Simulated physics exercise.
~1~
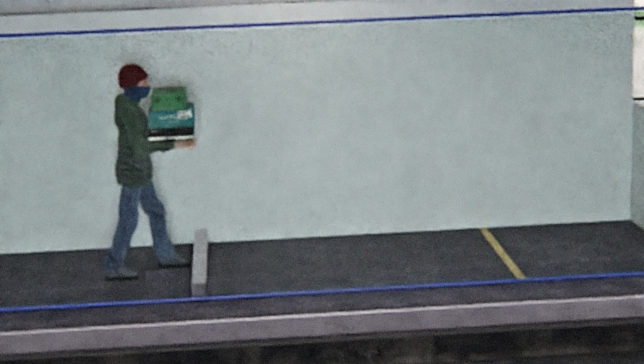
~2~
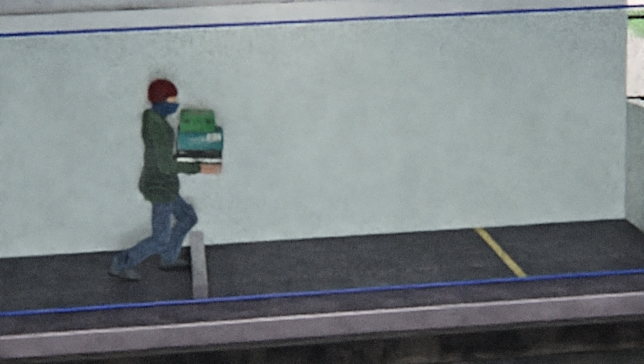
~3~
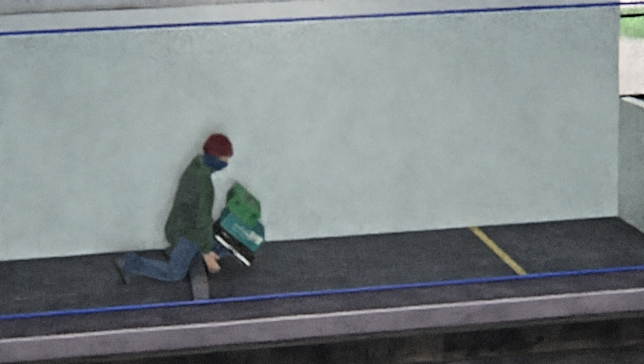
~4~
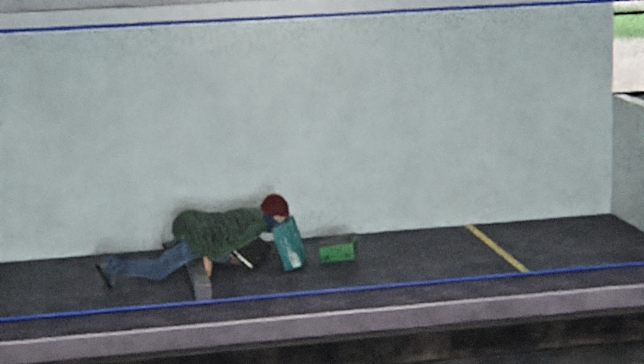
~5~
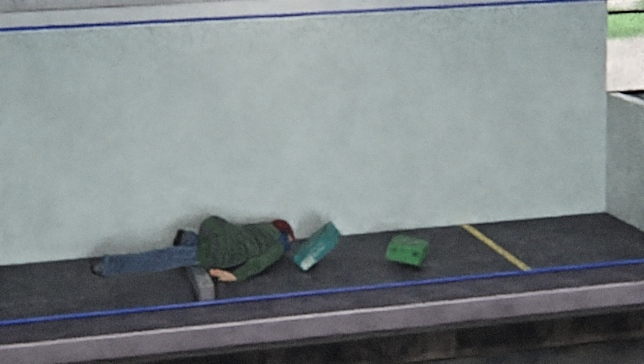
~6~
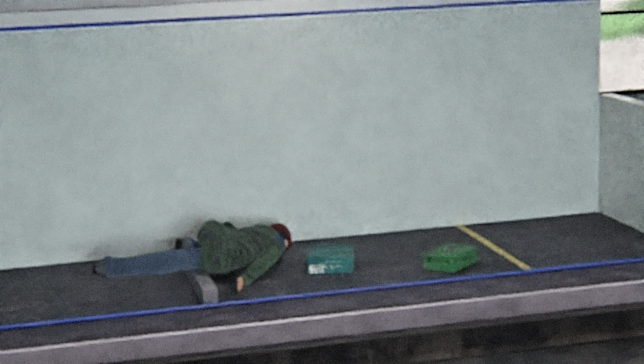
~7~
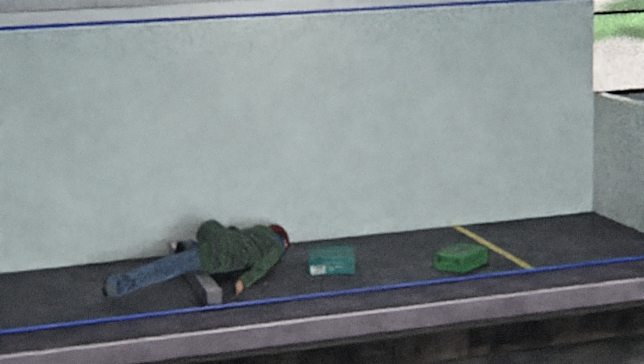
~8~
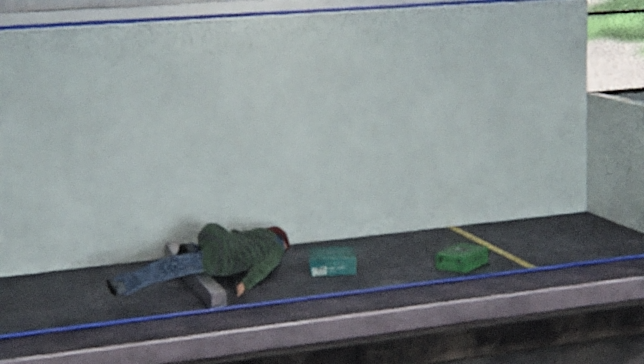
A courier carrying stacked boxes pitches rightward over a low rail, sprawling face down as teal and green boxes tumble ahead, stopping before a yellow line.
